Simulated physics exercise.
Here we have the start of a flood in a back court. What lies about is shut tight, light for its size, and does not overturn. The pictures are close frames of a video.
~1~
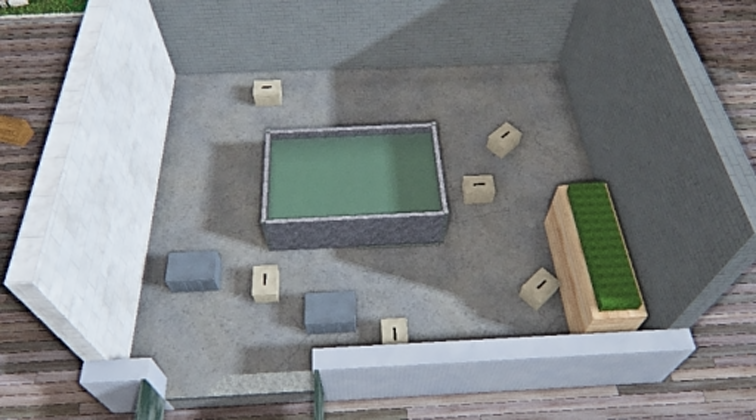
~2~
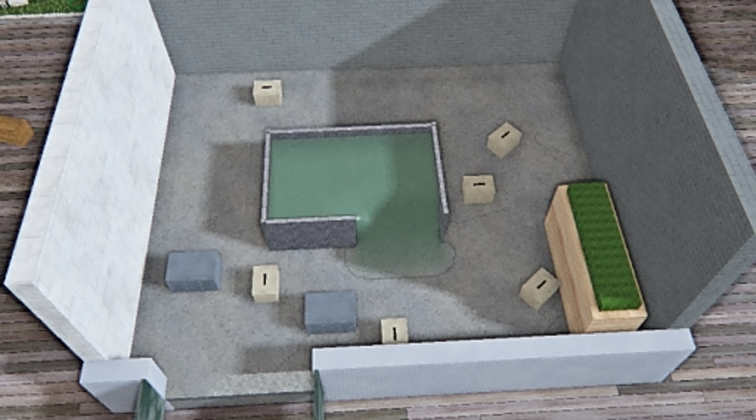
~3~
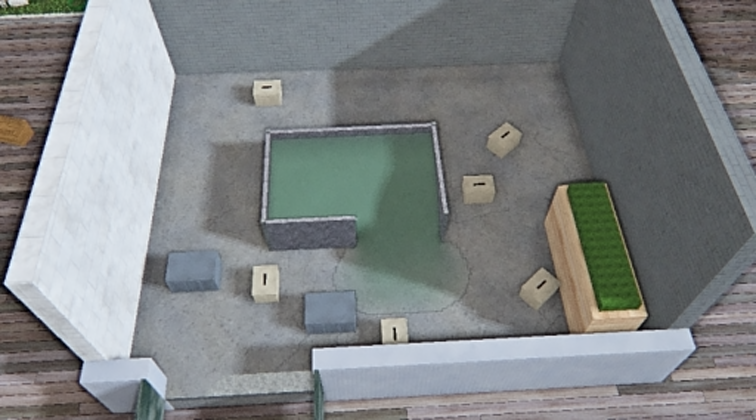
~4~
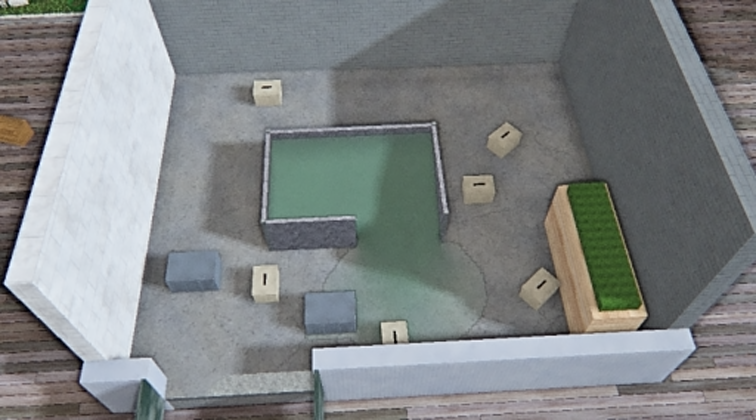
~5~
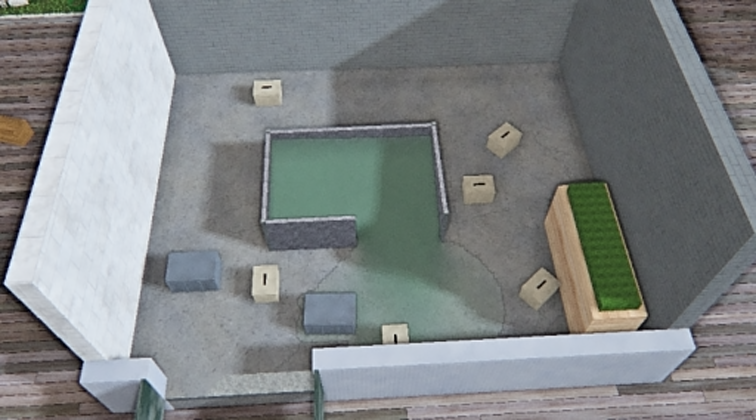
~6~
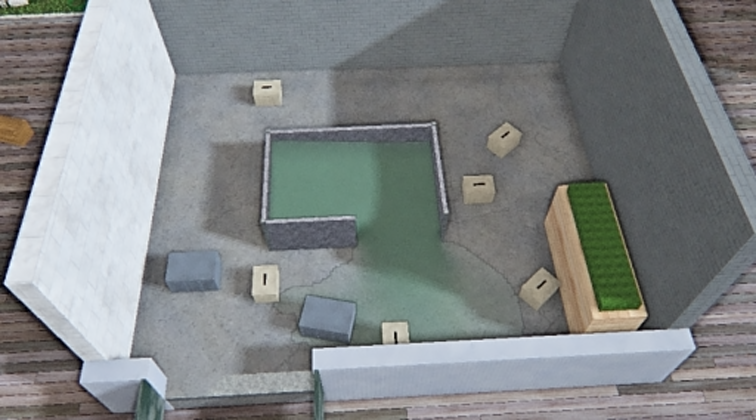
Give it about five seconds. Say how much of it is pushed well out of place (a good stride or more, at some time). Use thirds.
That comes to two thirds or more.
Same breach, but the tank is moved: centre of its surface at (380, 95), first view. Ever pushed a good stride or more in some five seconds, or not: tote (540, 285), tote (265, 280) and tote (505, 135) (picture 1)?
In turn: Pushed that far, yes, never so far.
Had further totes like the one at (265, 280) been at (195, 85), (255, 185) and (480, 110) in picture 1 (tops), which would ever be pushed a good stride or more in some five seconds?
In that order: Not that far, short of that, that far or more.
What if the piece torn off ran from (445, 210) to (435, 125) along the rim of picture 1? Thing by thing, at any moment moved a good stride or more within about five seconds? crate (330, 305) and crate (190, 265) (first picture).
As listed: Pushed that far, less than that.
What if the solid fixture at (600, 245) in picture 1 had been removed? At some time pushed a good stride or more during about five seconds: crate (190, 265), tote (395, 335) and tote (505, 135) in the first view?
In that order: Shifted that much, moved that far, that far or more.
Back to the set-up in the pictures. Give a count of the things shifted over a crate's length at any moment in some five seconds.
The number is 7.
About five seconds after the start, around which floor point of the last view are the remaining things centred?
Close to (306, 155).
A moment on, 0 of 8 are well off their spots; 1 afloat.
Next, 3 of 8 are well off their spots; 2 afloat.
Later, 6 of 8 are well off their spots; 3 afloat.
In the end, 7 of 8 are well off their spots, and 7 have been at some point; 5 afloat.
